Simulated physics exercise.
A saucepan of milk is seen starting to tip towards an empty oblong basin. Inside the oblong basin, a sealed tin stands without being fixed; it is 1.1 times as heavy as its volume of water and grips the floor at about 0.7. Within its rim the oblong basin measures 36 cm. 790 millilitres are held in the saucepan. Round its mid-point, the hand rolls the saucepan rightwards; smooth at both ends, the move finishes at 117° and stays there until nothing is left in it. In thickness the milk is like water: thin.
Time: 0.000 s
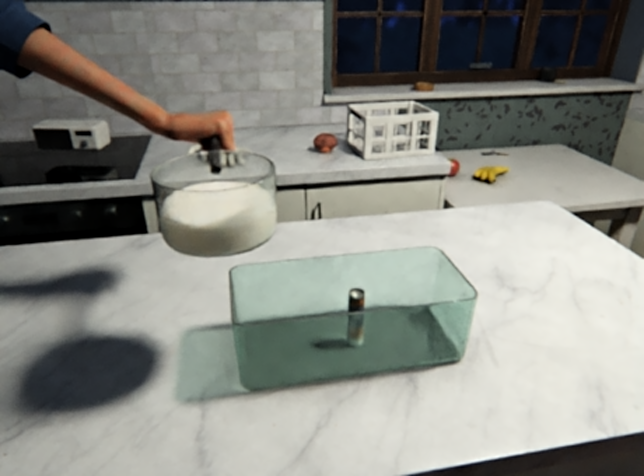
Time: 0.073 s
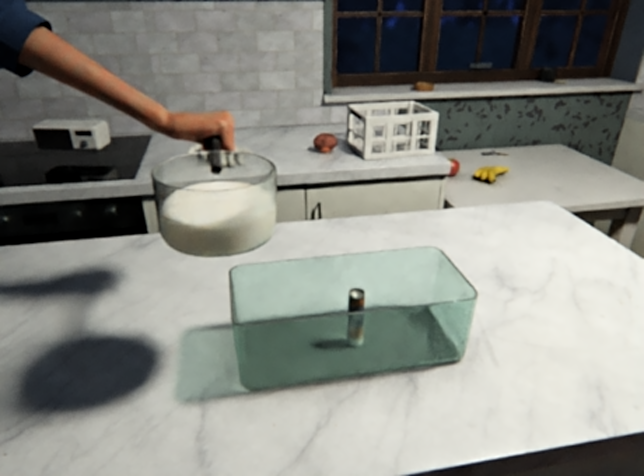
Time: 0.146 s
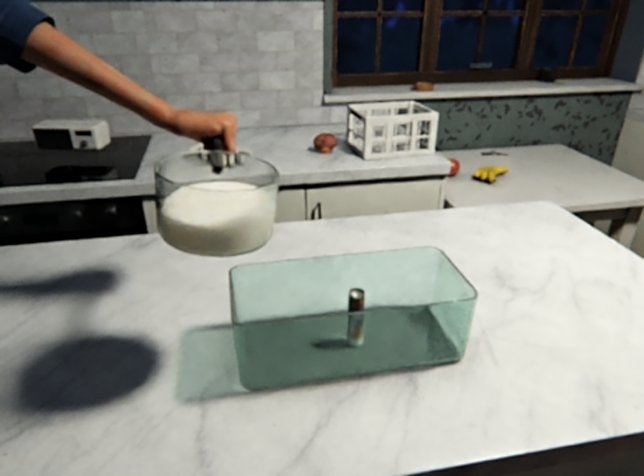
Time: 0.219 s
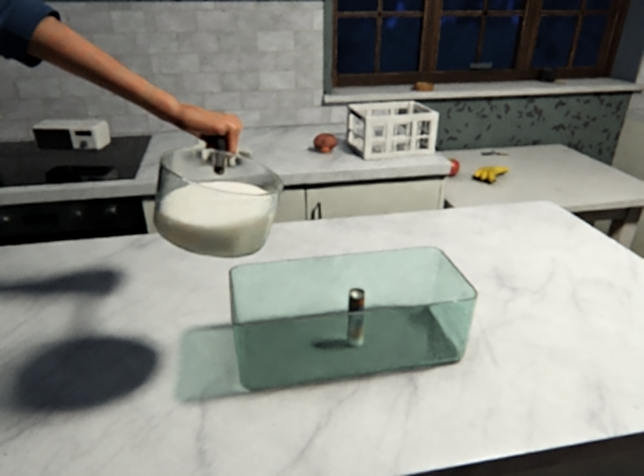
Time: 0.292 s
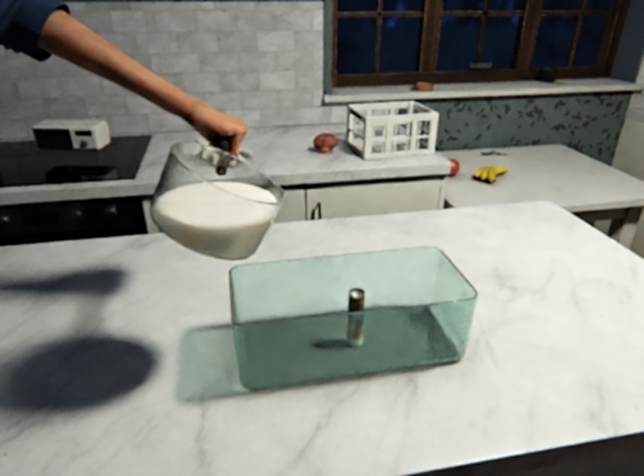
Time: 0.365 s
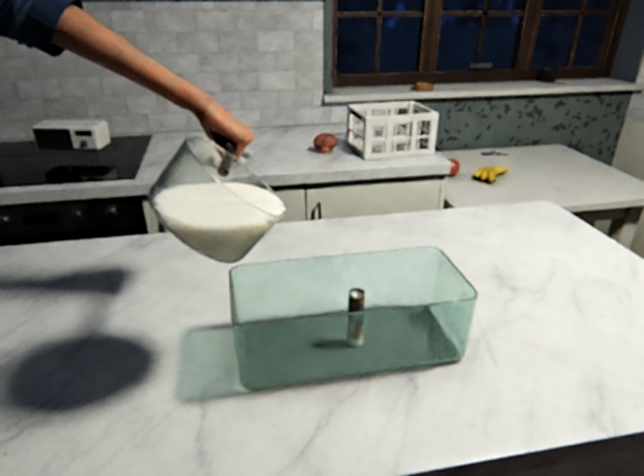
A hand tilts a glass saucepan of milk rightwards beside an empty oblong basin.
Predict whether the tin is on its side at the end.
The tin is not on its side.
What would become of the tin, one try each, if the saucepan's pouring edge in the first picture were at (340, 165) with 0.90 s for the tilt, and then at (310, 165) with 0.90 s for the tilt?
Trial 1 - tin tips; trial 2 - tin tips.
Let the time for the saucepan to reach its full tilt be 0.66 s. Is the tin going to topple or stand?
Then it holds its balance.
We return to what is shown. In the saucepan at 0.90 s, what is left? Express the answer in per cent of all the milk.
Around 4 in a hundred.
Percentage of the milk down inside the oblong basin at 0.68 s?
Near 36 in a hundred.
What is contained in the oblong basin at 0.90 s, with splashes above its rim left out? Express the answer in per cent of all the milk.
Roughly 88 per cent.
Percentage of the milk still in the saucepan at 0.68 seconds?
At that time about 32 in a hundred parts are still held.
After 0.68 s the tilt is 100° and 31 per cent is still to pour; the tin stands where it began.
After 0.90 s the tilt is 117° and 4 per cent is still to pour; the tin stands where it began.
After 1.14 s the tilt is 117° and 0 per cent is still to pour; the tin stands where it began.
After 1.40 s the tilt is 117° and 0 per cent is still to pour; the tin stands where it began.
In the end the tin stands where it began.
